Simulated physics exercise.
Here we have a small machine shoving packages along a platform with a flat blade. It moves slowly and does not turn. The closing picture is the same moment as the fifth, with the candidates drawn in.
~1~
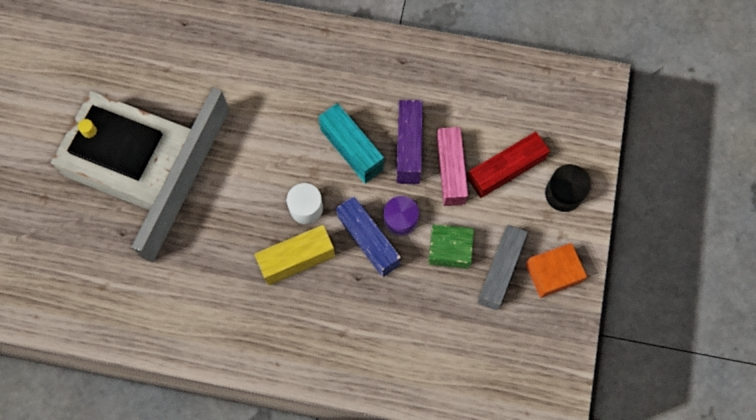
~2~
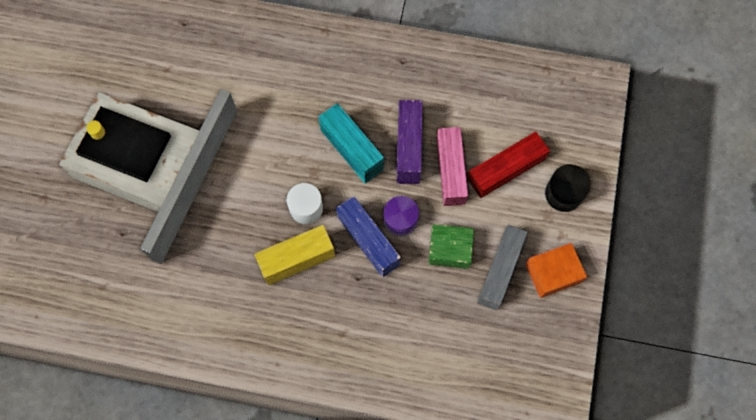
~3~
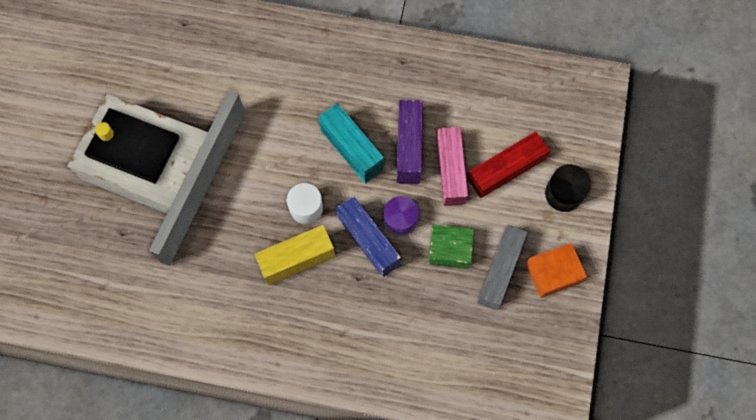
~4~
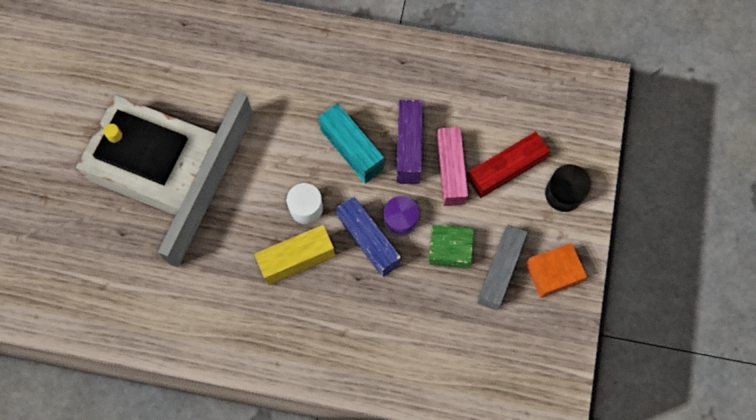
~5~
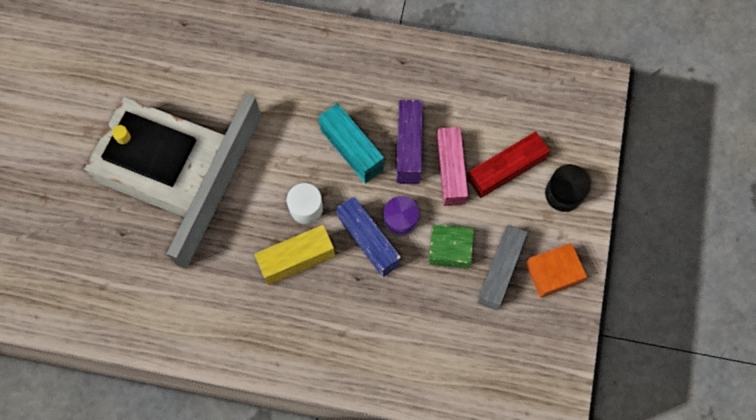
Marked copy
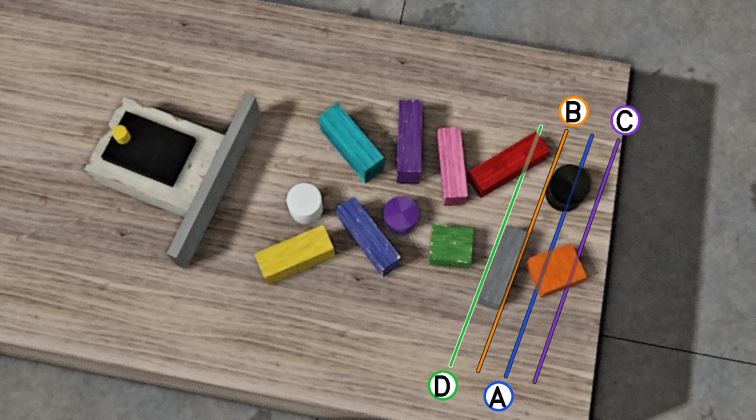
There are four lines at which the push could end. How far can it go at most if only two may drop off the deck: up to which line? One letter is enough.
Line D.
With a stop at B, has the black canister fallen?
Yes.
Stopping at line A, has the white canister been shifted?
Yes.
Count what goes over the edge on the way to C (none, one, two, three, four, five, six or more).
By then, six or more.
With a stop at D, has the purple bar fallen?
No.
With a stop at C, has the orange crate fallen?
Yes.
On the marked copy, A at (551, 251); B at (524, 246); C at (578, 256); D at (498, 241).
Following D. Soon after the start, robot (254, 169); yellow bar (314, 263); turquoise stick (377, 158).
Later, robot (357, 187); orange crate (560, 272); grey bar (519, 273).
In the end, robot (437, 202); black canister over the edge; orange crate over the edge; two fallen.
As for the rest, A drops six; B drops four; C drops nine.
